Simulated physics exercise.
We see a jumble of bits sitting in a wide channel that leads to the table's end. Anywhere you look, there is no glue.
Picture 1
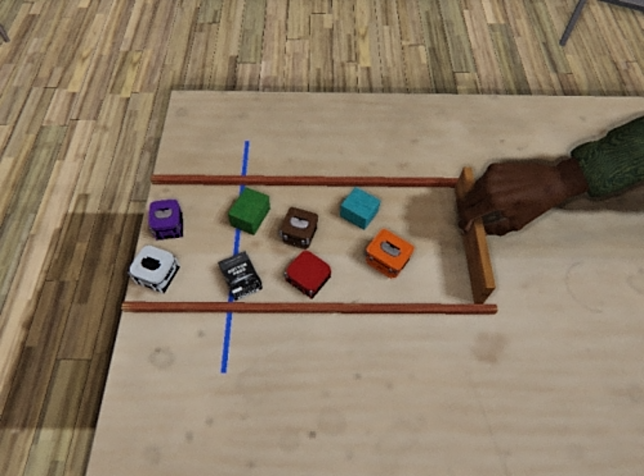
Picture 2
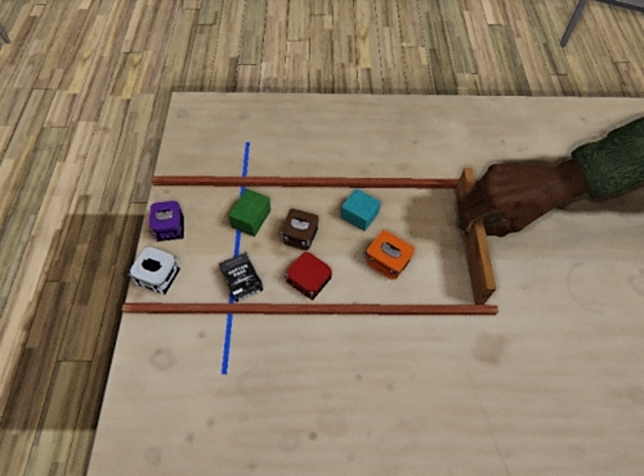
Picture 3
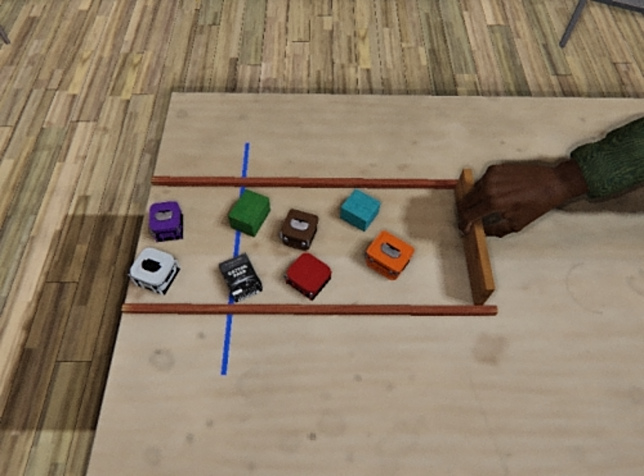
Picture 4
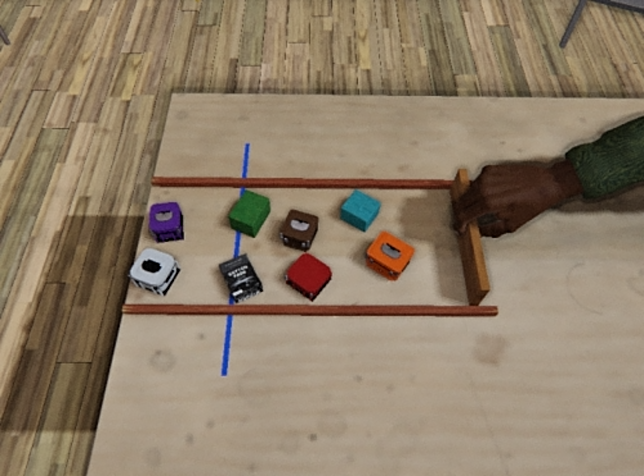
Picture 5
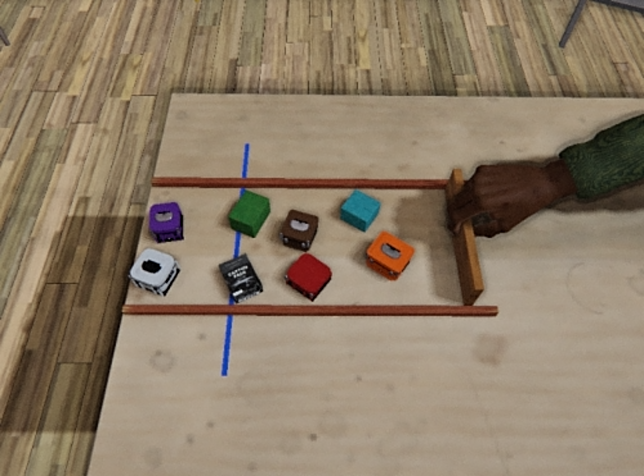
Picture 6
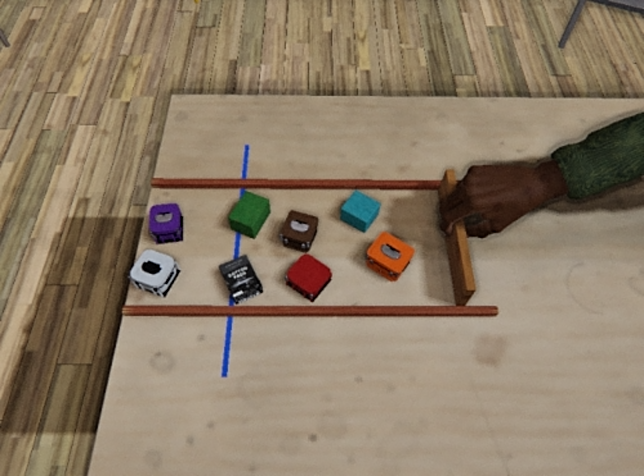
On a wooden table, a hand slides a board slightly left toward scattered colourful blocks.
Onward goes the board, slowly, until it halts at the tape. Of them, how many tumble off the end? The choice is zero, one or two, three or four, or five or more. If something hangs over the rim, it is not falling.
The fallen count comes to none.
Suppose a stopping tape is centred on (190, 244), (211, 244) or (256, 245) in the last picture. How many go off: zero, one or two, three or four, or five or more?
Either one or two; one to two; no fall at all.
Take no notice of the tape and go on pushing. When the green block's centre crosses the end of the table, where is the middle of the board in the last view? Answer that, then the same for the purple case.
I reckon its middle sits around (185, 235) and then around (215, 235).
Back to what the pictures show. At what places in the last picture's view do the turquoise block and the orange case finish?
Roughly at (223, 218) and at (215, 259), in that order.
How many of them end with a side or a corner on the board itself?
That makes 3.
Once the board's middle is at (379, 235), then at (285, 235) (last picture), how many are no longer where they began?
First 2, then 6.
A little later, none off yet; white case at rest near (155, 273); purple case at rest near (167, 224); black box at rest near (241, 279).
Next, none off yet; white case at rest near (155, 273); purple case at rest near (165, 225); black box shifted about its own width near (210, 277).
When it is over, the number that fall off is zero.
